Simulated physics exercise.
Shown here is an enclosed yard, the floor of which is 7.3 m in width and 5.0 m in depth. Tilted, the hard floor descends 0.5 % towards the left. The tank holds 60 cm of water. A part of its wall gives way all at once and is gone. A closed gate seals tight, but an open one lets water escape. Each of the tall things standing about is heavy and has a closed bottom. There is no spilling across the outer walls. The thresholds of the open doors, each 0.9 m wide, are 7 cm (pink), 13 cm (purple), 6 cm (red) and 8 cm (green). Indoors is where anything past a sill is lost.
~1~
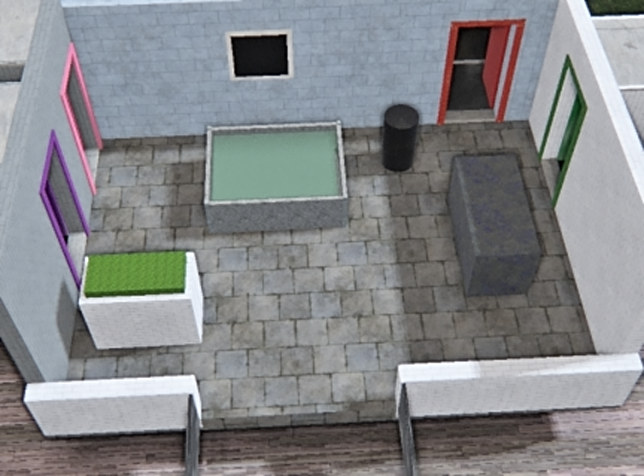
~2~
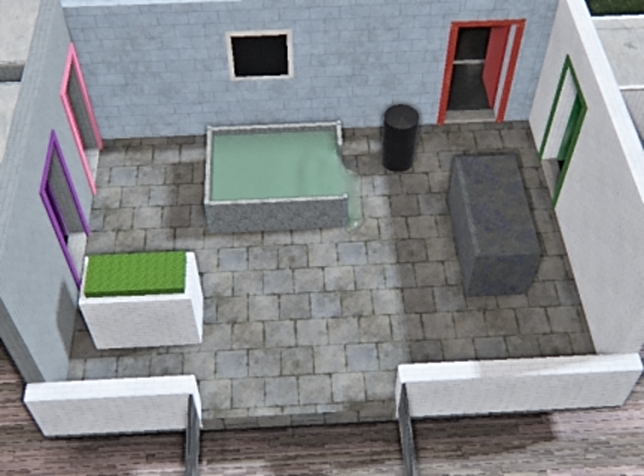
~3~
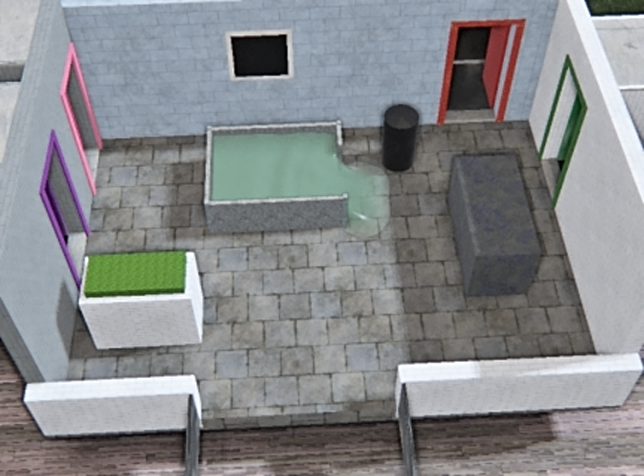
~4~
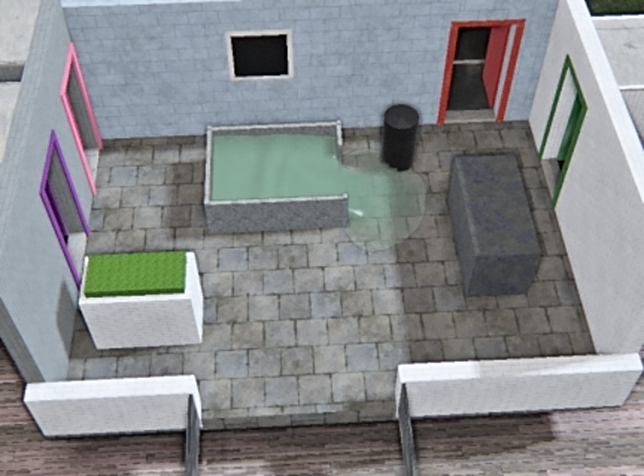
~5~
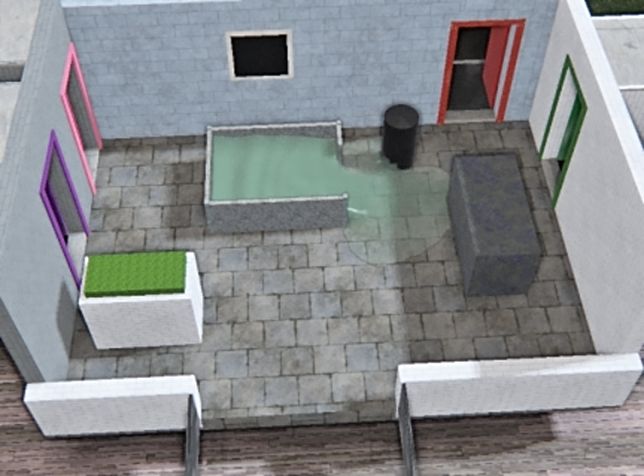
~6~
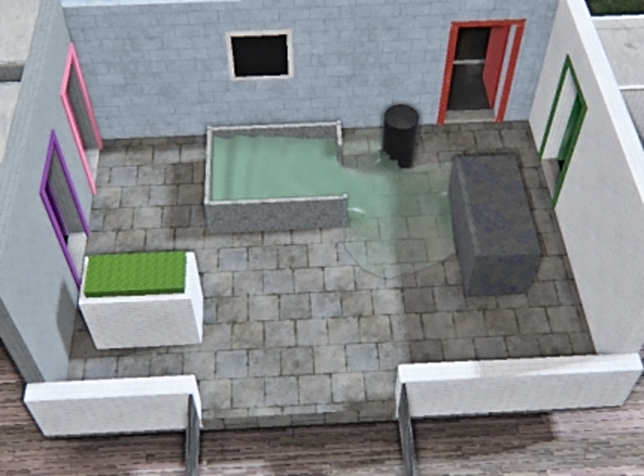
In a walled yard, greenish water pours from a tank's broken right side and spreads rightward.
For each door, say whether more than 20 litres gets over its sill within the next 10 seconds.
In the end pink door: Falls short; purple door: Falls short; red door: Tops the amount; green door: Tops the amount.
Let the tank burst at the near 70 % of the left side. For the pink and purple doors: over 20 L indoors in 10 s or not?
Here's how it goes: Pink exceeds it, purple exceeds it.
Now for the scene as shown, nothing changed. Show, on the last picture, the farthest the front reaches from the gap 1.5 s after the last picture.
I'd mark it close to (533, 384).
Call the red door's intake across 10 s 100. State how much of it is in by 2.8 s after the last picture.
About 20%.
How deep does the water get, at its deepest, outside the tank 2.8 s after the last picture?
Depth: Approx. 17 cm.
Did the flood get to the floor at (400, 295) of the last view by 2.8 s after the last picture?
By then the spot is drenched.
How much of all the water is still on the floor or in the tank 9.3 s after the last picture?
76 %.
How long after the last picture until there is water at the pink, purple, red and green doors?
Pink: 5.5 s; purple: 8.0 s; red: 1.2 s; green: 0.3 s.
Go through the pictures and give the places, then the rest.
The first picture shows still water, 60 cm deep, in the tank at (275, 165).
In the second picture, the front is at (351, 172), 0.6 m from the gap at (340, 191); 0.3 m2 of floor is under water; 60 cm left at the back of the tank.
In the third picture, water pours out at (340, 191) and has run 0.9 m, to (380, 173); typically 10 cm deep outside, 60 cm at the tank's back.
In the fourth picture, the front is at (419, 182), 1.3 m from the gap at (340, 192); 1.9 m2 of floor is under water; 60 cm left at the back of the tank.
In the fifth picture, the front is at (452, 181), 1.8 m from the gap at (340, 192); 2.9 m2 of floor is under water; 58 cm left at the back of the tank.
In the sixth picture, the front is at a hidden place, 2.4 m from the gap at (340, 192); 3.6 m2 of floor is under water; 52 cm left at the back of the tank.
Then, 0.7 s after the last picture water covers 20 % of the floor and is deepest (34 cm) near (447, 213); pink door not reached, purple door not reached, red door not reached, green door 11 cm at the sill, 10 L in.
Then, 1.5 s after the last picture water covers 35 % of the floor and is deepest (30 cm) near (526, 127); pink door not reached, purple door not reached, red door 7 cm at the sill, 0 L in, green door 15 cm at the sill, 59 L in.
Then, 2.8 s after the last picture water covers 45 % of the floor and is deepest (17 cm) near (440, 389); pink door not reached, purple door not reached, red door 11 cm at the sill, 15 L in, green door 15 cm at the sill, 126 L in.
Then, 5.3 s after the last picture water covers 65 % of the floor and is deepest (13 cm) near (532, 275); pink door not reached, purple door not reached, red door 10 cm at the sill, 56 L in, green door 10 cm at the sill, 155 L in.
Then, 9.3 s after the last picture water covers 85 % of the floor and is deepest (8 cm) near (532, 275); pink door 5 cm at the sill, 0 L in, purple door 4 cm at the sill, 0 L in, red door 8 cm at the sill, 72 L in, green door 6 cm at the sill, 159 L in.
